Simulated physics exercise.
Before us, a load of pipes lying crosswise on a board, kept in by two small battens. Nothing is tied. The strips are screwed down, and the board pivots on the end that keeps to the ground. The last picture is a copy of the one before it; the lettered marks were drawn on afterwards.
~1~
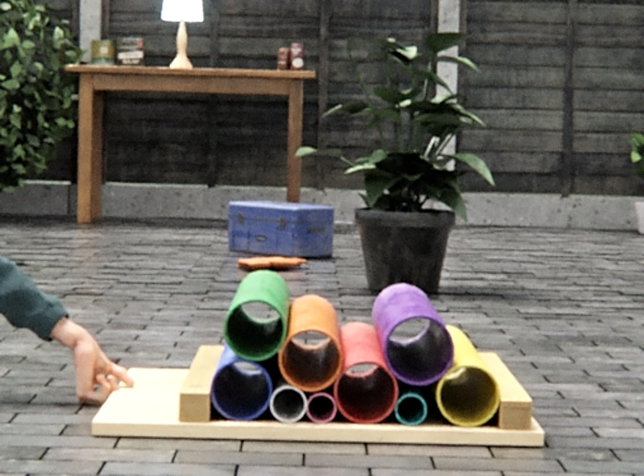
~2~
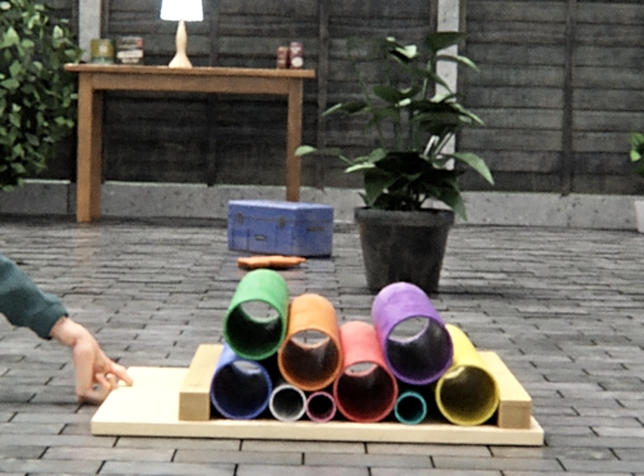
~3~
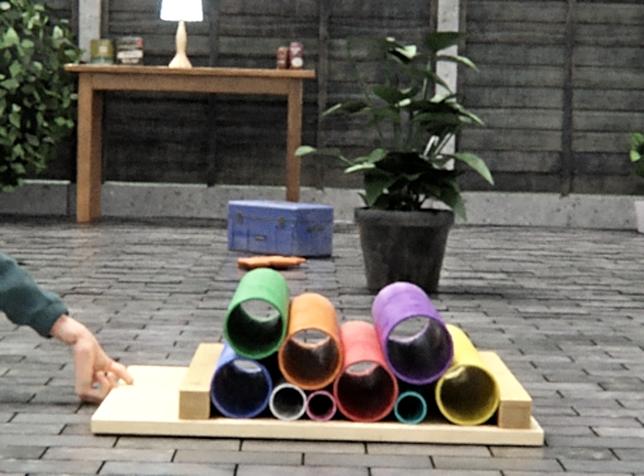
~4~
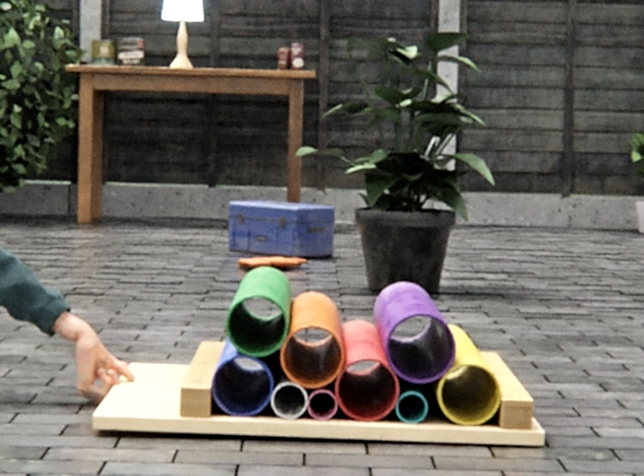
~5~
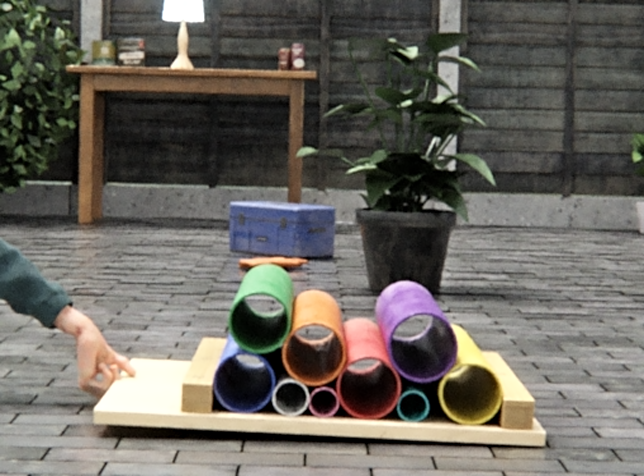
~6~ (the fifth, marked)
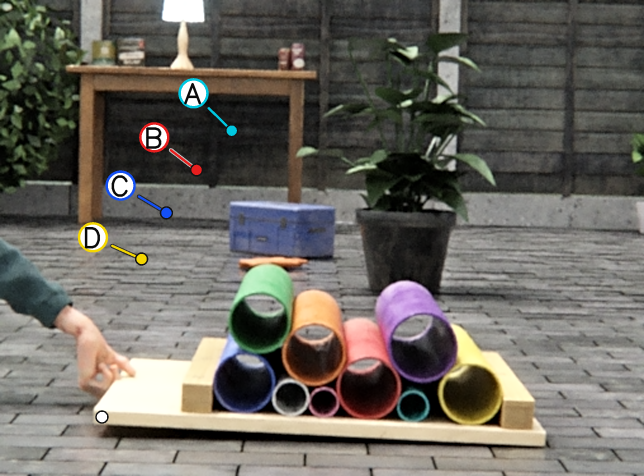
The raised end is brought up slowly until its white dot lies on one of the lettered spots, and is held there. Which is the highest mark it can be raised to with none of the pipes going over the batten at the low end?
The answer is mark B.
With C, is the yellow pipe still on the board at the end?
The yellow pipe: Yes.
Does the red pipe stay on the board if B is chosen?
Yes.
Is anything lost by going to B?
No.
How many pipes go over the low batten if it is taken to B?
The count is none.
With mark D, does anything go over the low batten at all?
At D: No.
On the marked copy, A at (232, 131); B at (197, 170); C at (166, 213); D at (142, 259); the white dot at (102, 417).
Taking B. A third of the way, board at 20°.
Two thirds of the way, board at 36°.
When it is over, board at 36°, none over the low batten.
As for the rest, A one over the low batten (purple); C none over the low batten; D none over the low batten.
